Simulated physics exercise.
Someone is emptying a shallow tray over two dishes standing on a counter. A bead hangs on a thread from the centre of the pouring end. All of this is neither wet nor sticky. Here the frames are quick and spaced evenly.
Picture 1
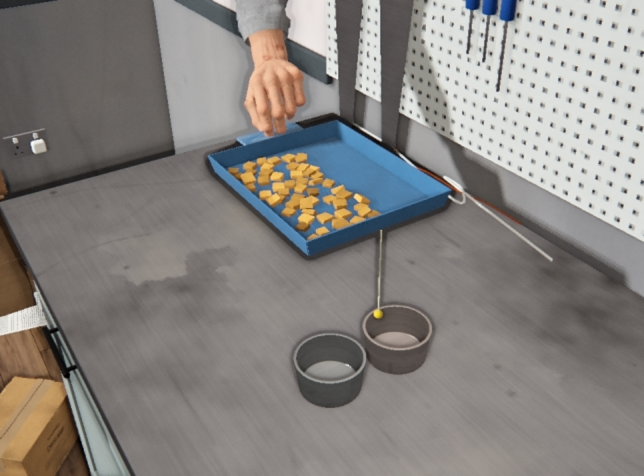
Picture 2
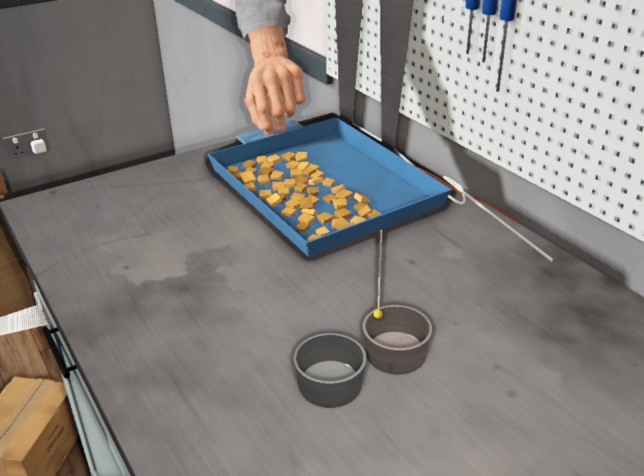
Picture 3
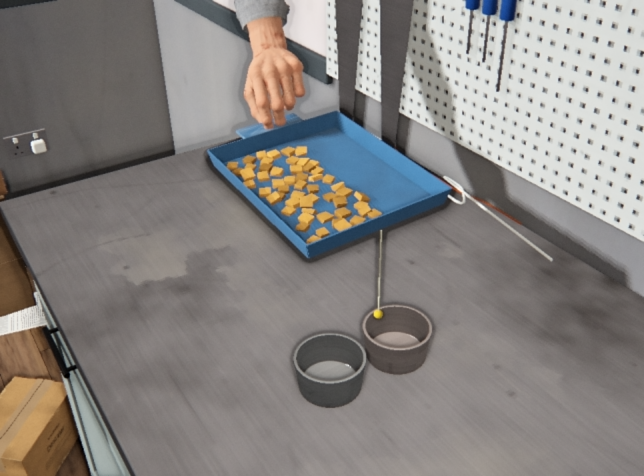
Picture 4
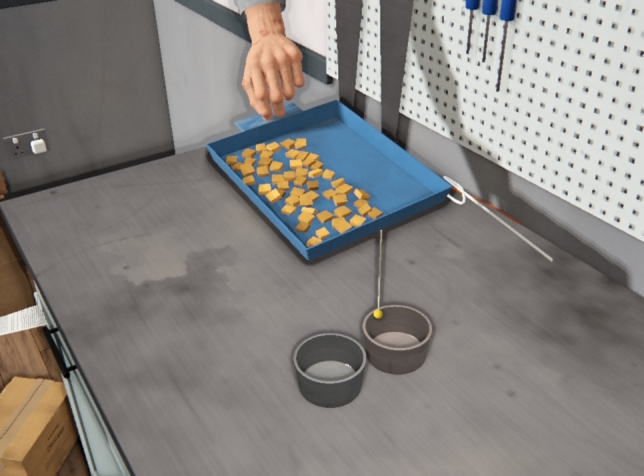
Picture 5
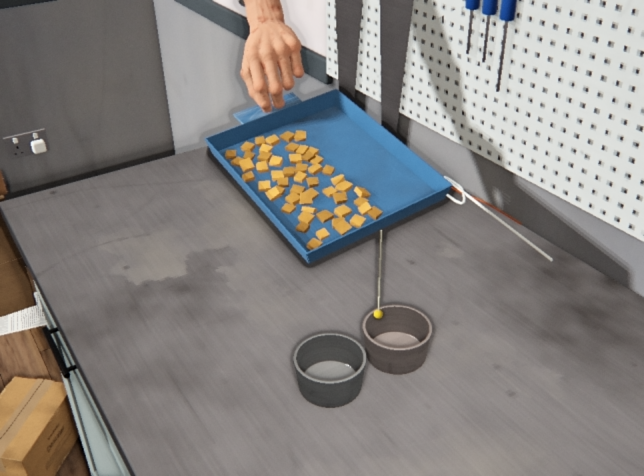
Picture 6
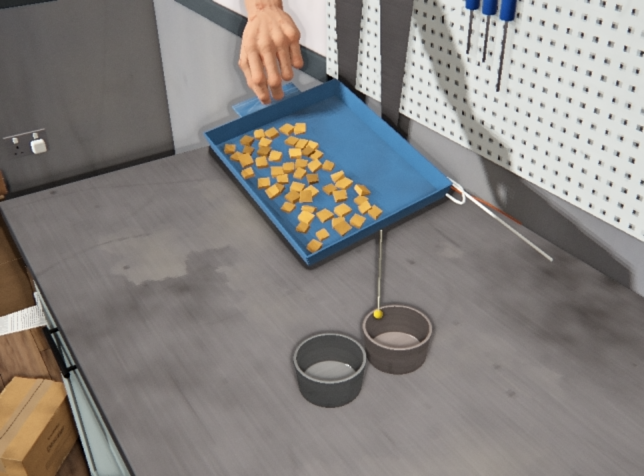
A blue tray of golden cereal squares slowly tilting as a hand raises its far end, above two still dishes on a grey counter.
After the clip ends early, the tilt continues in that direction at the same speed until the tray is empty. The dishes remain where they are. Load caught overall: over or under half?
Over.
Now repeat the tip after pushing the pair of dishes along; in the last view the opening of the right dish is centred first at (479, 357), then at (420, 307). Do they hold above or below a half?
In order, they'd catch a minor share, and next a minor share.
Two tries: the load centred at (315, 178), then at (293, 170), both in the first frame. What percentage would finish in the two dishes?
It would be roughly 70 per cent for the first and roughly 80 per cent for the second.
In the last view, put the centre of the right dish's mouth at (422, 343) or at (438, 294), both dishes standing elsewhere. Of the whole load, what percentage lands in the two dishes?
10 %, then 0 %.
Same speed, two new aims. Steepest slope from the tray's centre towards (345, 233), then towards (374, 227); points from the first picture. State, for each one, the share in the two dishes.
Respectively close to 70 and 20 in a hundred.
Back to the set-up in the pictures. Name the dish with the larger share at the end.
Well, that is left of the pair.
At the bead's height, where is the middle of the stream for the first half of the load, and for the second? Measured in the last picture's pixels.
At (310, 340) for the first part, then at (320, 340) for the others.
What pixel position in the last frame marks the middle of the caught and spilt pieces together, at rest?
Close to (324, 373), more or less.
Shortly afterwards, tray tipped steeply; the whole lot on the tray.
Next, tray tipped right over; near a quarter on the tray; near half in the left dish; only a few outside both; near a quarter in the air.
Some moments later, tray tipped past a quarter turn; the bulk in the left dish; a little outside both.
In the end, tray tipped past a quarter turn; the bulk in the left dish; none at all in the right dish; a little outside both.
